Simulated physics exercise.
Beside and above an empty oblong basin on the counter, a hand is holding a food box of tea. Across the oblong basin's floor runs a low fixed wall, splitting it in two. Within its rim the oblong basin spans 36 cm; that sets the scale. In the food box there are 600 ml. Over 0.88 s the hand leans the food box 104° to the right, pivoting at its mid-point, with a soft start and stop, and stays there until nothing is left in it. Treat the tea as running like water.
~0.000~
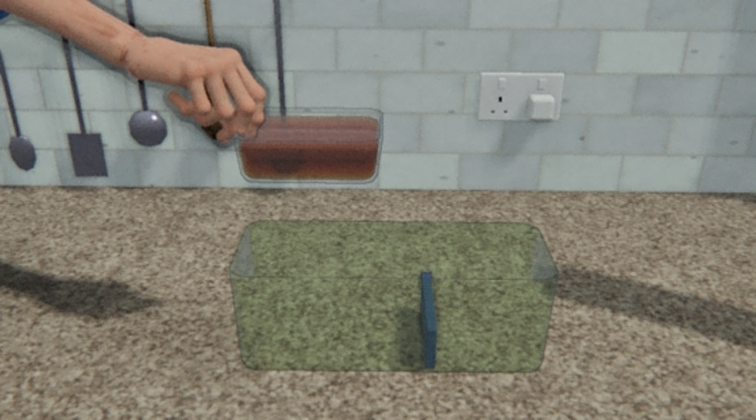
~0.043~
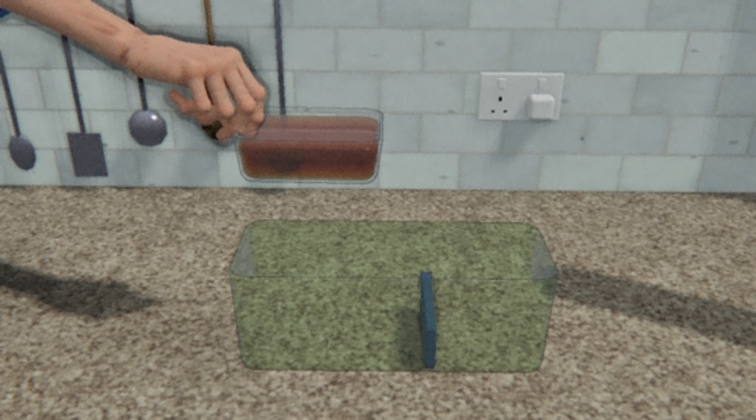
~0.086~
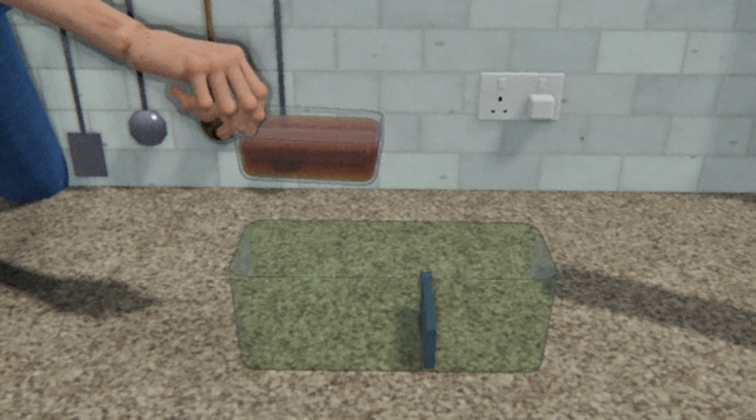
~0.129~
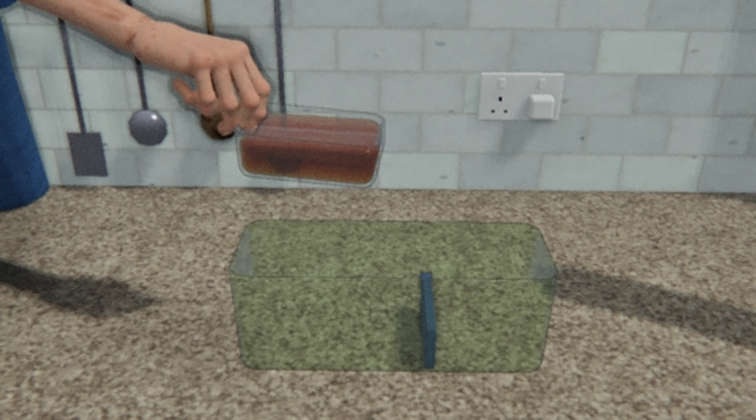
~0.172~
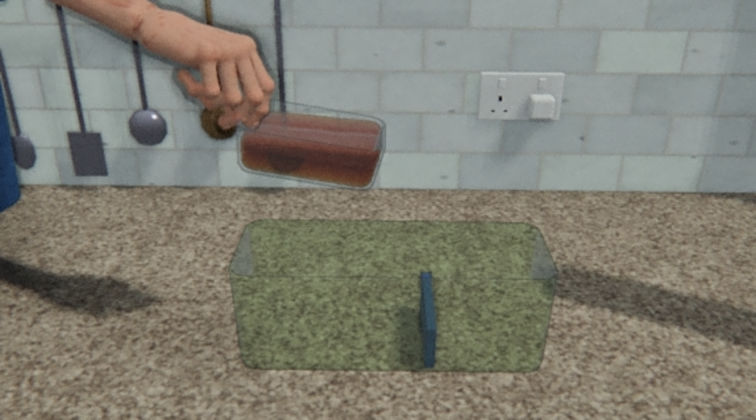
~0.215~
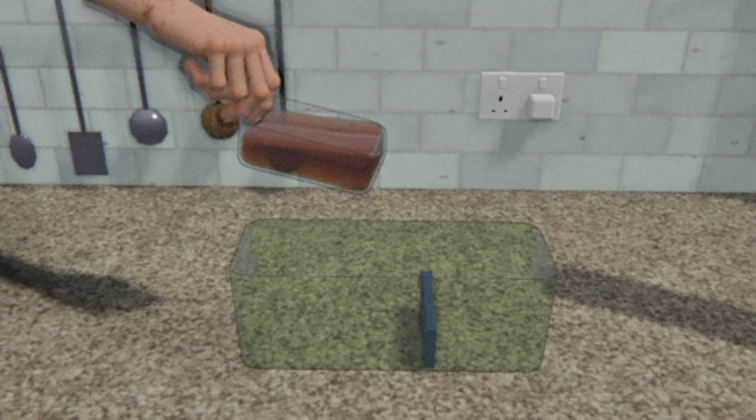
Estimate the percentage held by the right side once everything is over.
I would say 55 per cent.
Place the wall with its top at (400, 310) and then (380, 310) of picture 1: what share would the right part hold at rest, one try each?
The first try gives 75 percent and the second 80 percent.
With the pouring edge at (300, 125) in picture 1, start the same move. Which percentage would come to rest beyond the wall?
5 %.
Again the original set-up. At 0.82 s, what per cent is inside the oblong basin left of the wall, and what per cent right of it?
Near 32 on the left, 56 on the right.
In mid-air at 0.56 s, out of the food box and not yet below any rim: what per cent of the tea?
About 50 per cent.
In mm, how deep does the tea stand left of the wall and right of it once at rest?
Final reading - left some 8 mm, right some 20 mm.
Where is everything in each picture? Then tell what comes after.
In the first picture, tilt 0°; pouring edge (382, 126); surface from (246, 129) to (379, 130); the oblong basin's rim runs from (239, 248) to (548, 251); the wall's top is at (429, 301).
In the second picture, tilt 1°; pouring edge (382, 127); surface from (245, 128) to (379, 130).
In the third picture, tilt 2°; pouring edge (383, 129); surface from (245, 127) to (380, 132).
In the fourth picture, tilt 5°; pouring edge (383, 132); surface from (246, 125) to (381, 132).
In the fifth picture, tilt 10°; pouring edge (384, 137); surface from (247, 124) to (382, 134).
In the sixth picture, tilt 15°; pouring edge (385, 143); surface from (248, 123) to (385, 135); 1 per cent is over the edge.
By 0.56 s the tilt is 74° and 16 per cent is still to pour, 7 is left of the wall and 27 right of it.
By 0.82 s the tilt is 103° and 2 per cent is still to pour, 32 is left of the wall and 56 right of it.
By 1.09 s the tilt is 104° and 0 per cent is still to pour, 36 is left of the wall and 55 right of it.
By 1.38 s the tilt is 104° and 0 per cent is still to pour, 36 is left of the wall and 55 right of it.
At rest 36 per cent lies left of the wall, 55 right of it and 9 outside.
